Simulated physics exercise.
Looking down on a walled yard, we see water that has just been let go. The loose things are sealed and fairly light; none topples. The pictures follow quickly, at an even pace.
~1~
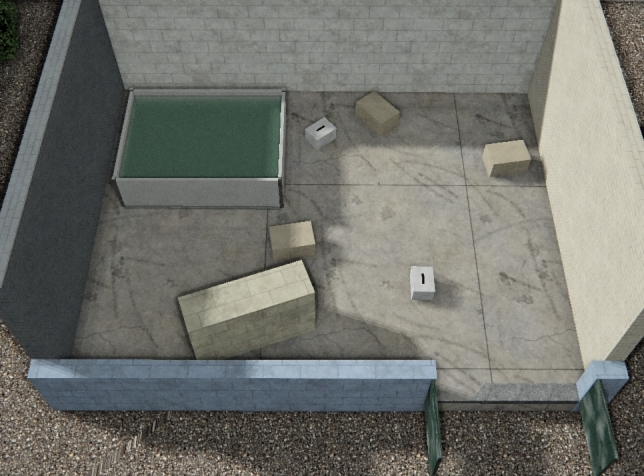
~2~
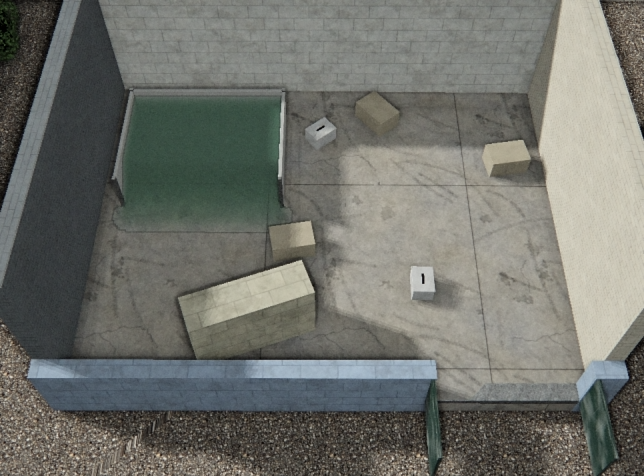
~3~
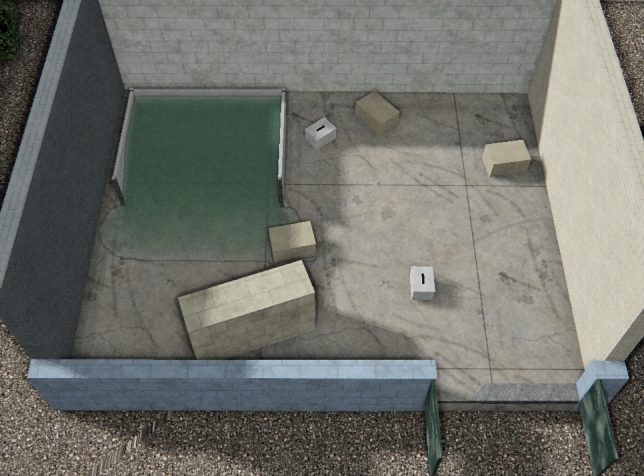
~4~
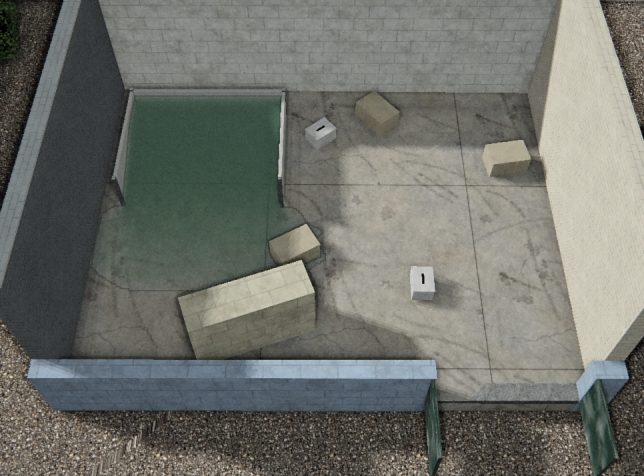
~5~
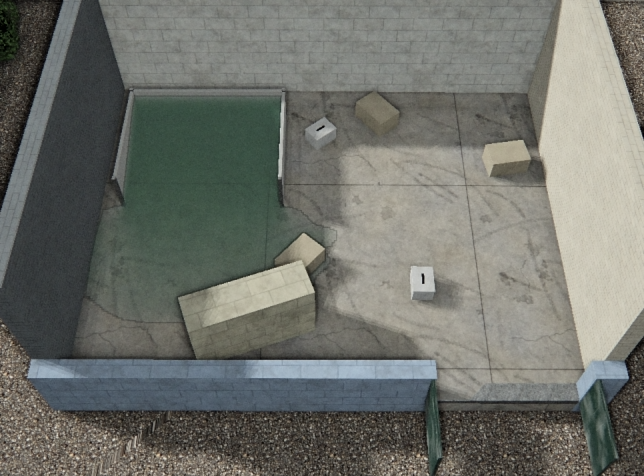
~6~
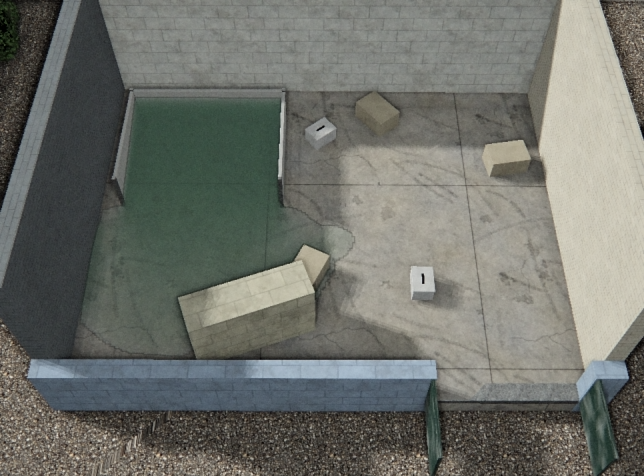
A walled yard with a cracked concrete floor is seen from above by a still camera. A large pale block lies at the lower left below a green pool of water, with a small tan box between them, two more tan boxes and two small white ones farther right. The pool's front panel disappears, green water spreads toward the block, and the nearby tan box turns and slides right along it.
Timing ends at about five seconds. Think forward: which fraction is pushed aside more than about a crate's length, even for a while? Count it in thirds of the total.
I expect the share pushed well aside to be a third to two thirds.
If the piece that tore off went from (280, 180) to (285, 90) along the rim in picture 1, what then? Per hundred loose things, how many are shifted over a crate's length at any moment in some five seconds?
Around 80 per cent.
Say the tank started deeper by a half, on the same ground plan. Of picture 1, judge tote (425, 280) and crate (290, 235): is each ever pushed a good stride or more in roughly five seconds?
First one: Travelled that far, second one: Travelled that far.
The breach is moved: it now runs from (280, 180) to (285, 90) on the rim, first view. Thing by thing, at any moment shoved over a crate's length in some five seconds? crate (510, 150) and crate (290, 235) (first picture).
Going one by one, the first made the full stretch and the second stopped short.
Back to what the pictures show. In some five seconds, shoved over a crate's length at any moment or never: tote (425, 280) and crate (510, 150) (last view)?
Order as asked - displaced that much, stays inside that.
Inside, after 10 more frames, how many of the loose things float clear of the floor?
0.
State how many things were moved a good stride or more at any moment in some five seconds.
2 in all.
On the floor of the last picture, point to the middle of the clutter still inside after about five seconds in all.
Around pixel (453, 197).
A moment on, 1 of 5 are well off their spots; 0 afloat.
Next, 1 of 5 are well off their spots; 0 afloat.
Later, 2 of 5 are well off their spots; 1 afloat.
In the end, 2 of 5 are well off their spots, and 2 have been at some point; 2 afloat.
